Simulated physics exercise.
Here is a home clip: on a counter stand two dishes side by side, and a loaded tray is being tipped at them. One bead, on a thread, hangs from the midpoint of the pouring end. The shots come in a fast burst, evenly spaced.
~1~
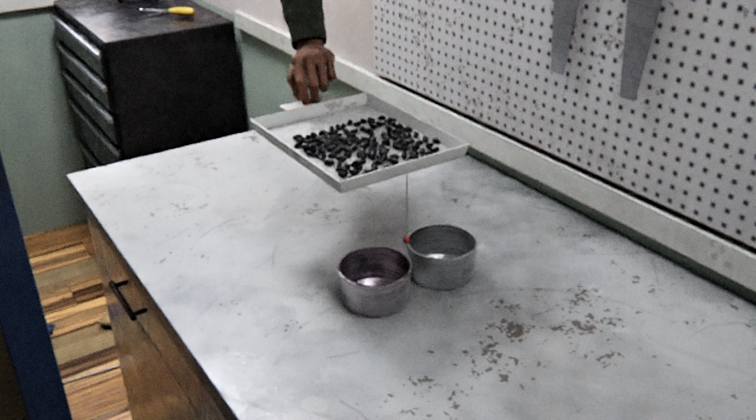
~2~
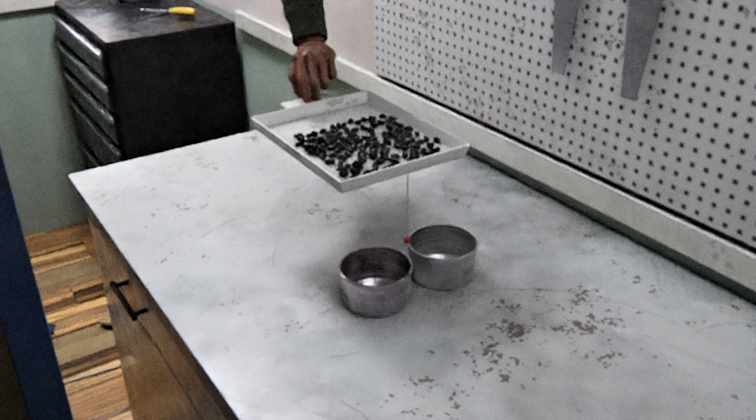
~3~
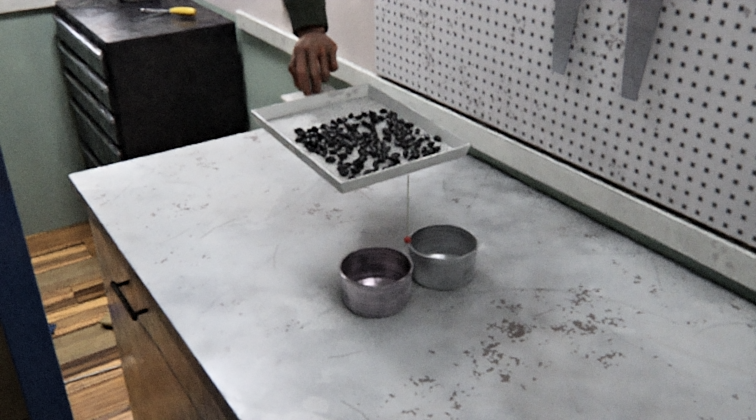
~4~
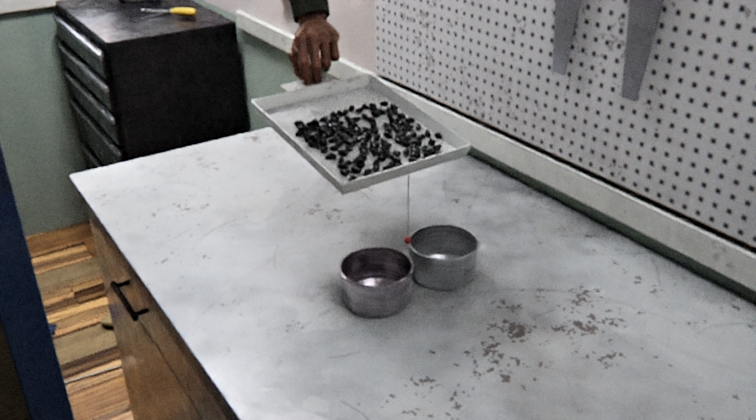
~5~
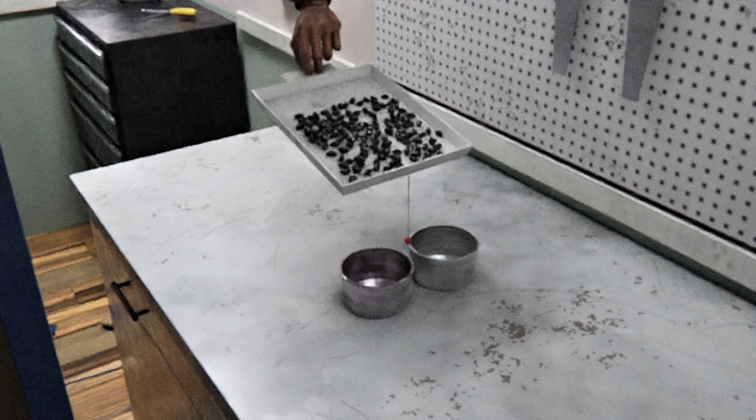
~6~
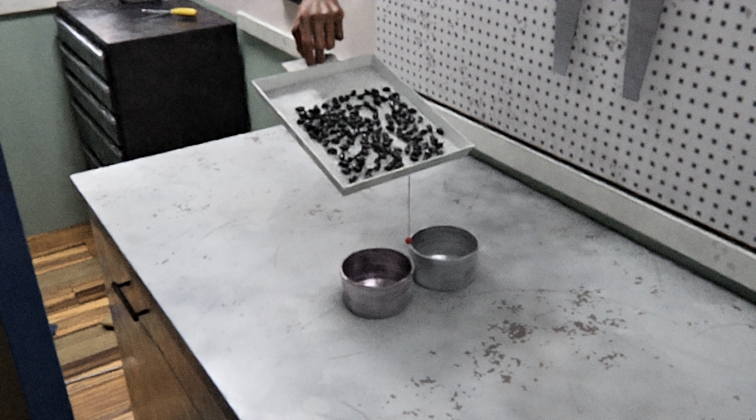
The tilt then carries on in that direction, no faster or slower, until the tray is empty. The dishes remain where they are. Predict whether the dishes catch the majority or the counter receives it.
Most likely the spill will be the greater part.
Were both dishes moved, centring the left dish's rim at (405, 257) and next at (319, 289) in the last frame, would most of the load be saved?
Short of half and then Short of half.
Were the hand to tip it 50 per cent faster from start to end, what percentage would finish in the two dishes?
About 40 in a hundred.
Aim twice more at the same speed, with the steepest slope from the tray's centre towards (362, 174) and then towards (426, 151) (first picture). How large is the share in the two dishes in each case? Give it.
About 60 % and 70 %.
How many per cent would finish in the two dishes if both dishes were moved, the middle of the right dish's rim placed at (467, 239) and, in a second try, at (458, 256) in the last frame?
First position: Some 40 %; second position: Some 90 %.
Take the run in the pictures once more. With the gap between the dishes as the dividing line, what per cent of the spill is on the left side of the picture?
I'd put it at around 20 per cent.
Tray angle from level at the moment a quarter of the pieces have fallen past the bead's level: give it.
110°.
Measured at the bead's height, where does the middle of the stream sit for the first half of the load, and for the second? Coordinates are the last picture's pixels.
At about (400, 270), then at (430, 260).
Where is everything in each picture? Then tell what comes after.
Corners of the pouring end (341, 180) and (464, 144), level; middle of the load (367, 145), black beans; left dish (395, 296); right dish (463, 269); bead on its thread (406, 240), in the first frame.
Corners of the pouring end (342, 180) and (465, 144), level; middle of the load (367, 144), in the second frame.
Corners of the pouring end (343, 180) and (466, 144), tipped barely, level across its low end; middle of the load (368, 141), in the third frame.
Corners of the pouring end (343, 182) and (467, 144), tipped a little, level across its low end; middle of the load (369, 137), in the fourth frame.
Corners of the pouring end (344, 183) and (468, 144), tipped a little, level across its low end; middle of the load (369, 133), in the fifth frame.
Corners of the pouring end (345, 184) and (469, 145), tipped clearly, level across its low end; middle of the load (370, 130); left dish (397, 297); right dish (465, 270), in the sixth frame.
Just after the last frame, tray tipped steeply; almost all on the tray; just a few in the air.
A moment on, tray tipped right over; almost all on the tray; just a few in the left dish; just a few outside both; just a few in the air.
Further on, tray tipped past a quarter turn; roughly a quarter in the left dish; about a tenth in the right dish; roughly two thirds outside both.
When it is over, tray tipped past a quarter turn; roughly a quarter in the left dish; about a tenth in the right dish; roughly two thirds outside both.
